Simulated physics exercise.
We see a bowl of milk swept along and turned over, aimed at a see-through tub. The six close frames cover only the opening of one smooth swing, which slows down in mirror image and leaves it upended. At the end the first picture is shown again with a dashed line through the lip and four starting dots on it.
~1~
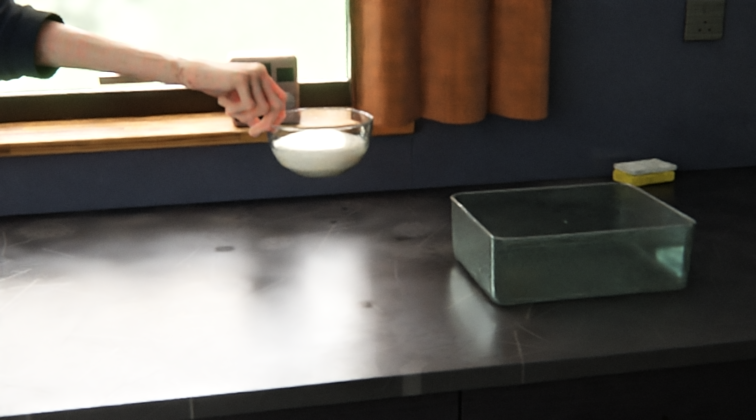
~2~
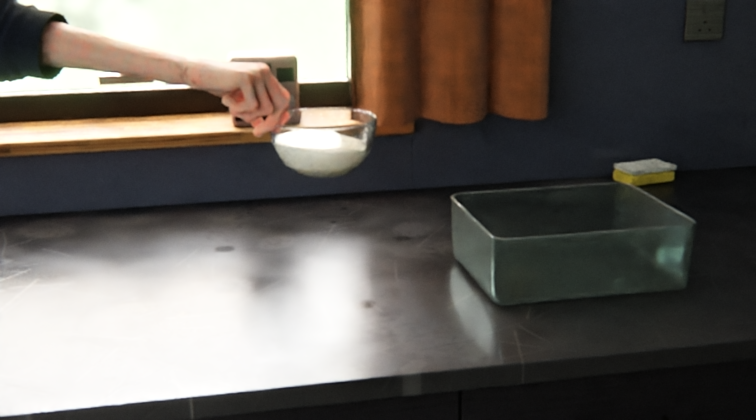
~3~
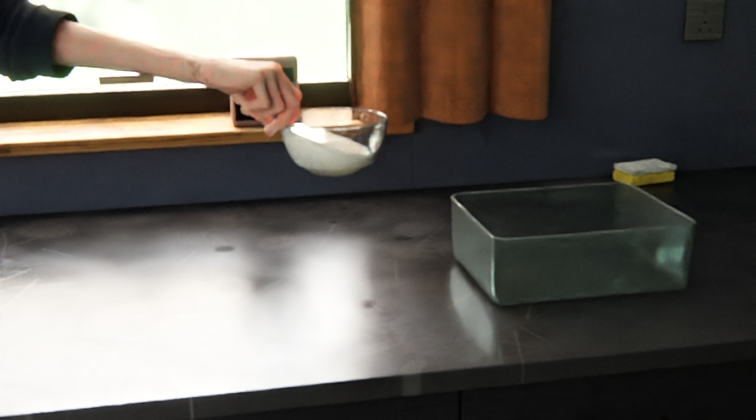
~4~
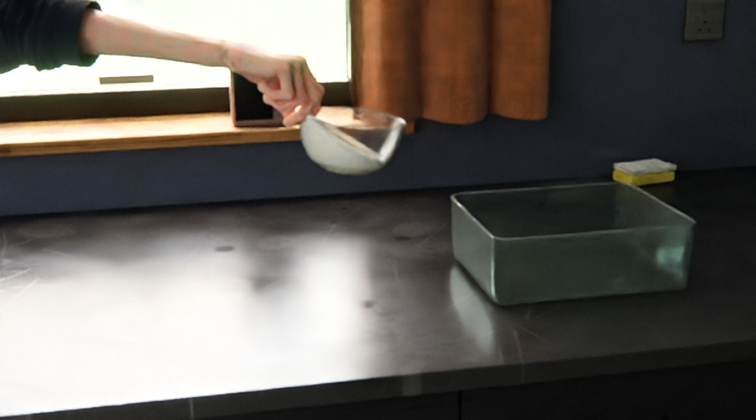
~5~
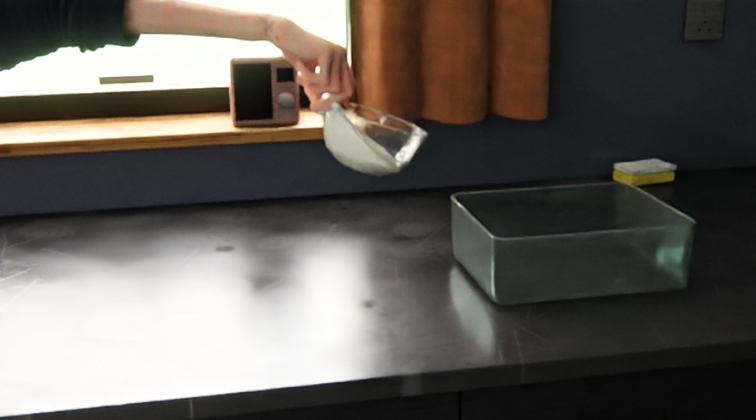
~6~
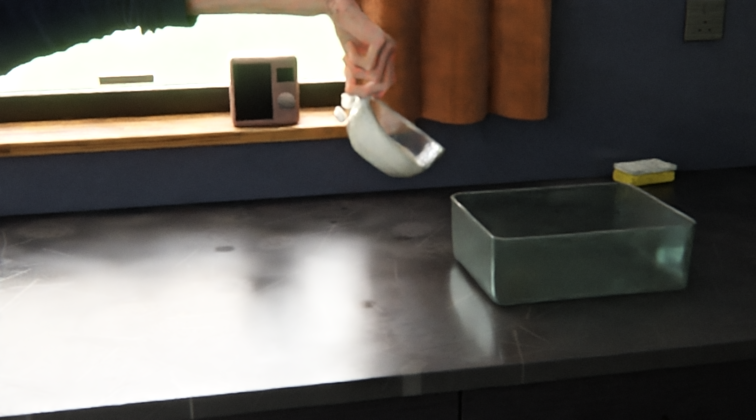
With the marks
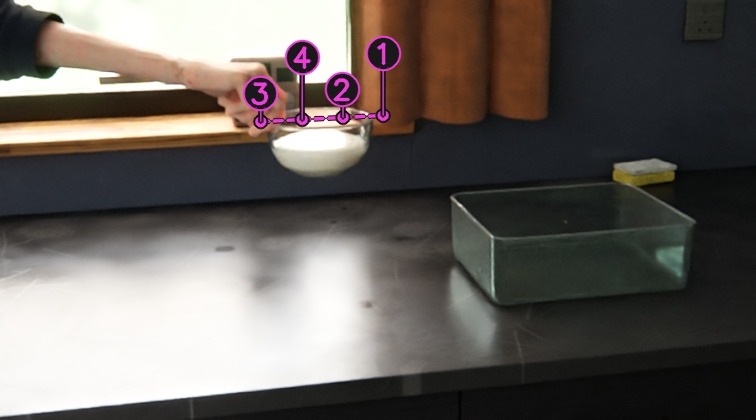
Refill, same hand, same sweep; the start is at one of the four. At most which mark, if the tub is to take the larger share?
Choose 2.
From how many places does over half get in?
Two.
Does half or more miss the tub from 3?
Yes, it does.
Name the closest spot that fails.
That would be 4.
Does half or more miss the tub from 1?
No, that is safe.
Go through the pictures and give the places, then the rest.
Upright, lip at (370, 116); tub from (491, 304) to (686, 286); nothing has left yet.
Upright, lip at (373, 115); nothing has left yet.
Upright, lip at (384, 115); nothing has left yet.
Tipped about 7°, lip at (402, 120); milk is over the rim, down to (311, 113).
Tipped about 20°, lip at (424, 131); milk is over the rim, down to (321, 112).
Tipped about 38°, lip at (443, 147); milk is over the rim, down to (341, 119).
On the marked copy, 1 at (383, 115); 2 at (342, 117); 3 at (260, 121); 4 at (302, 119).
If 1 is chosen, about 79 % lands in the tub, 8 % falls short and 13 % goes beside or beyond.
If 2 is chosen, about 64 % lands in the tub, 26 % falls short and 10 % goes beside or beyond.
If 3 is chosen, about 0 % lands in the tub, 97 % falls short and 3 % goes beside or beyond.
If 4 is chosen, about 27 % lands in the tub, 67 % falls short and 6 % goes beside or beyond.
